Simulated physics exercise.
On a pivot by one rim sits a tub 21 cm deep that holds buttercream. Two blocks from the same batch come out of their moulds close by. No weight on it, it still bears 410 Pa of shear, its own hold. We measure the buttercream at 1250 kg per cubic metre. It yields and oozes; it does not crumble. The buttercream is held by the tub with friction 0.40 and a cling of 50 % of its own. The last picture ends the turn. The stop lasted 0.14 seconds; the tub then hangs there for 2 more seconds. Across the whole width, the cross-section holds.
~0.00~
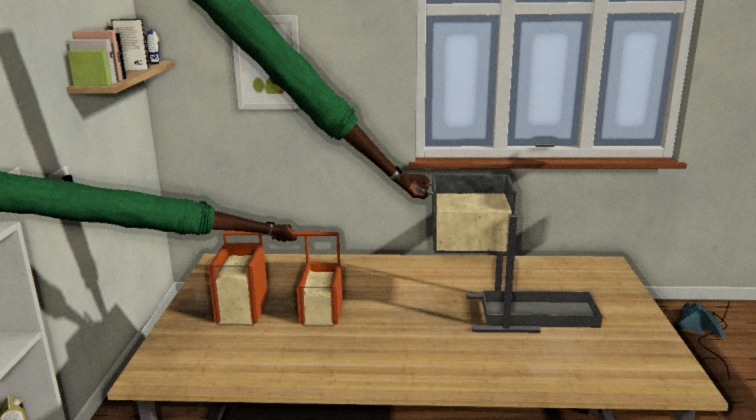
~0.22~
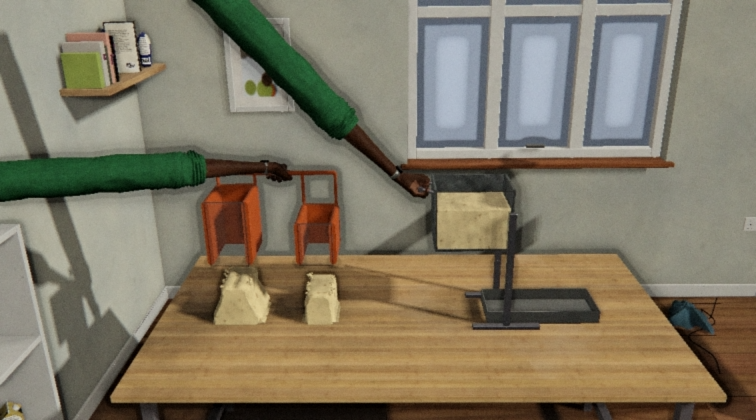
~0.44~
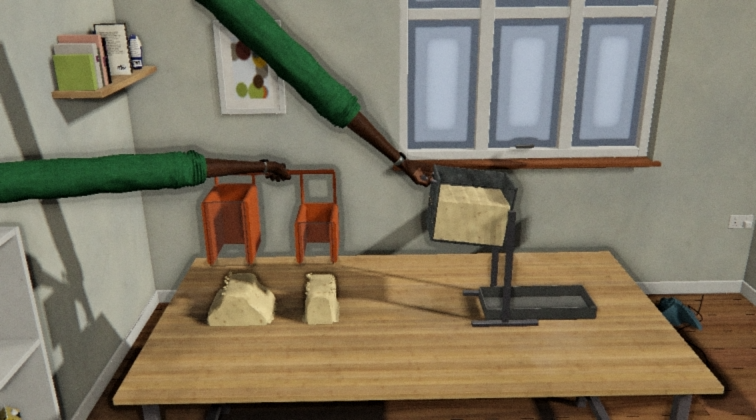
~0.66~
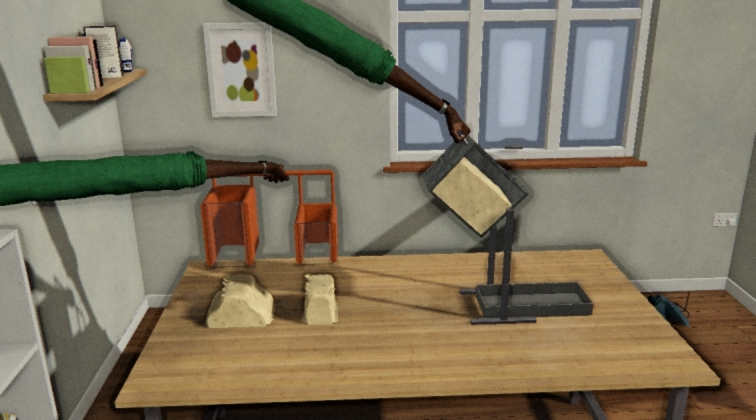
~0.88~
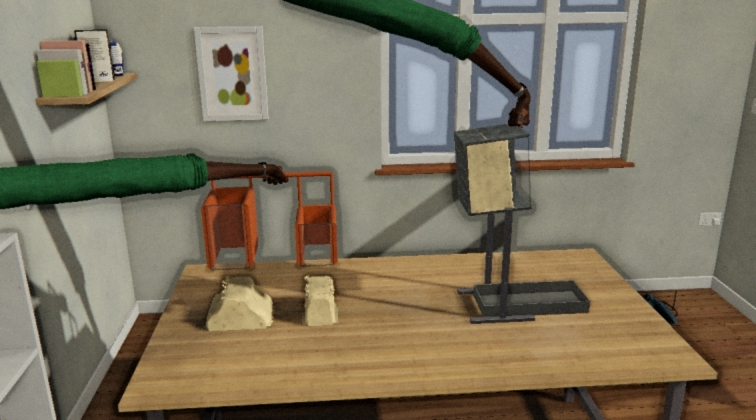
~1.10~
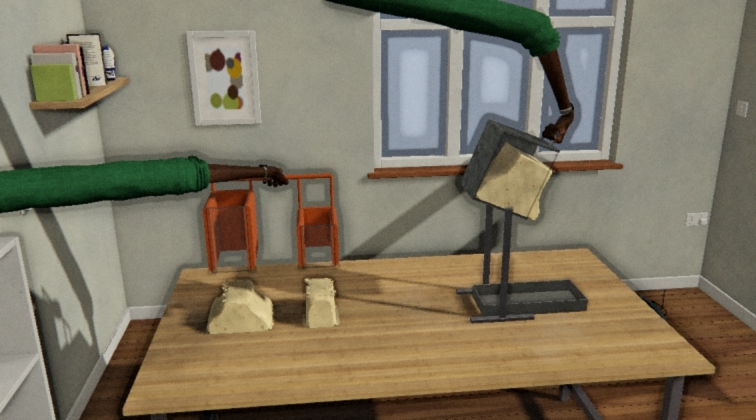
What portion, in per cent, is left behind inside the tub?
The portion left inside is around 0 %.
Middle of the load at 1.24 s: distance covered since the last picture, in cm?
Looks like around 15 cm to me.
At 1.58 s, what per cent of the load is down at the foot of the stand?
I'd say close to 85 per cent of it.
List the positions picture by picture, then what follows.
The first frame shows handle-side rim at (437, 192), tilt 0 degrees; highest point of the buttercream at (504, 211); test blocks 20 cm, 13 cm high (left to right).
The second frame shows handle-side rim at (437, 191), tilt 0 degrees; highest point of the buttercream at (504, 209); test blocks 16 cm, 12 cm high (left to right).
The third frame shows handle-side rim at (441, 181), tilt 7 degrees; highest point of the buttercream at (443, 201); test blocks 13 cm, 12 cm high (left to right).
The fourth frame shows handle-side rim at (475, 145), tilt 44 degrees; highest point of the buttercream at (460, 163); test blocks 13 cm, 12 cm high (left to right).
The fifth frame shows handle-side rim at (529, 137), tilt 84 degrees; highest point of the buttercream at (505, 142); test blocks 13 cm, 12 cm high (left to right).
The sixth frame shows handle-side rim at (558, 153), tilt 112 degrees; highest point of the buttercream at (520, 156); test blocks 13 cm, 12 cm high (left to right).
By 1.24 s, the tub is at 112 degrees and holds 32 %.
By 1.41 s, the tub is at 112 degrees and holds 3 %.
By 1.58 s, the tub is at 112 degrees and holds 0 %.
By 1.75 s, the tub is at 112 degrees and holds 0 %.
By 3.10 s, at the end, the tub is at 112 degrees and holds 0 %.
